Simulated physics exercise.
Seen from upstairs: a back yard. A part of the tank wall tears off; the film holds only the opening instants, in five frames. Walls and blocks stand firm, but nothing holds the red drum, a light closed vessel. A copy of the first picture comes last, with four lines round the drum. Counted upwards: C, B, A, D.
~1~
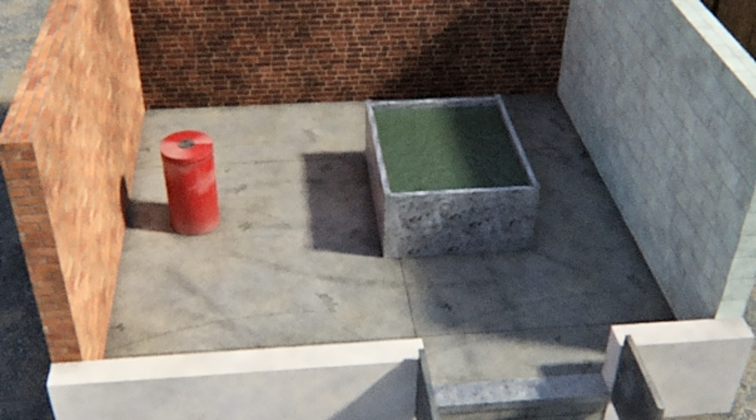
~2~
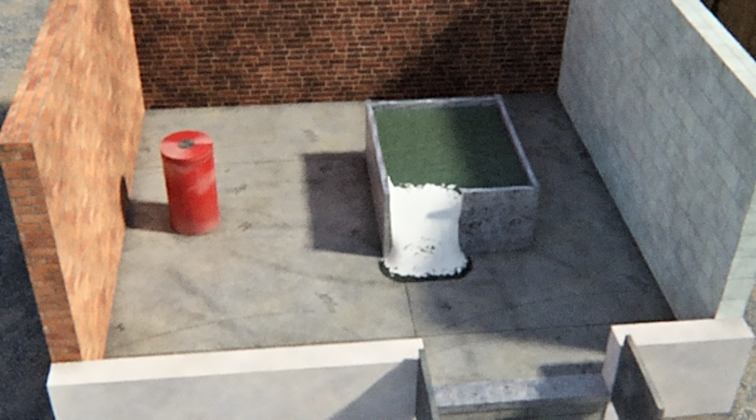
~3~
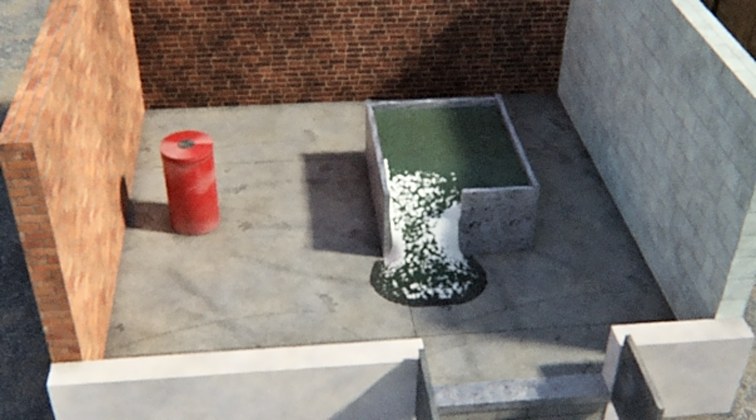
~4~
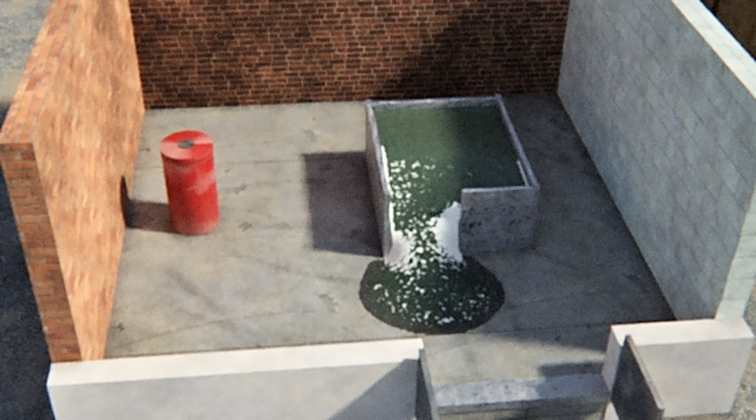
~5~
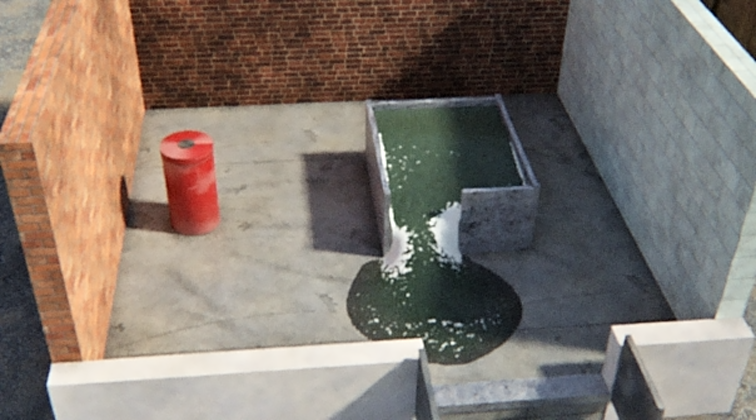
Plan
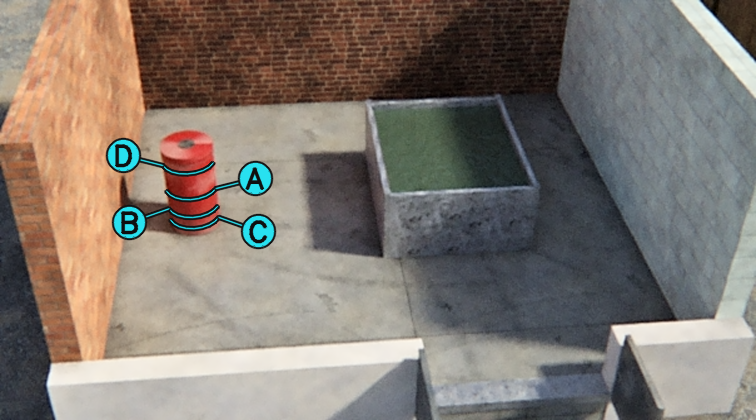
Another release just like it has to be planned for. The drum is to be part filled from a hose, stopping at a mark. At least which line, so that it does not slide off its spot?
Mark C just does it.
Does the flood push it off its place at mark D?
No, that is safe.
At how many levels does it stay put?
All of the four.
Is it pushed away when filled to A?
No.
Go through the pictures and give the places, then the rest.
In the first picture, lid of the red drum at (186, 144); tank full, its middle at (447, 149); open gate at (517, 337).
In the second picture, 1 % of the ground wet, in view closest to the drum at (396, 236).
In the third picture, 3 % of the ground wet, in view closest to the drum at (390, 258).
In the fourth picture, 5 % of the ground wet, in view closest to the drum at (373, 279).
In the fifth picture, lid of the red drum at (186, 144); 8 % of the ground wet, in view closest to the drum at (361, 289).
On the marked copy, A at (190, 199); B at (192, 217); C at (194, 228); D at (187, 173); from the bottom up C, B, A, D.
With A, it does not move.
With B, it does not move.
With C, it does not move.
With D, it does not move.
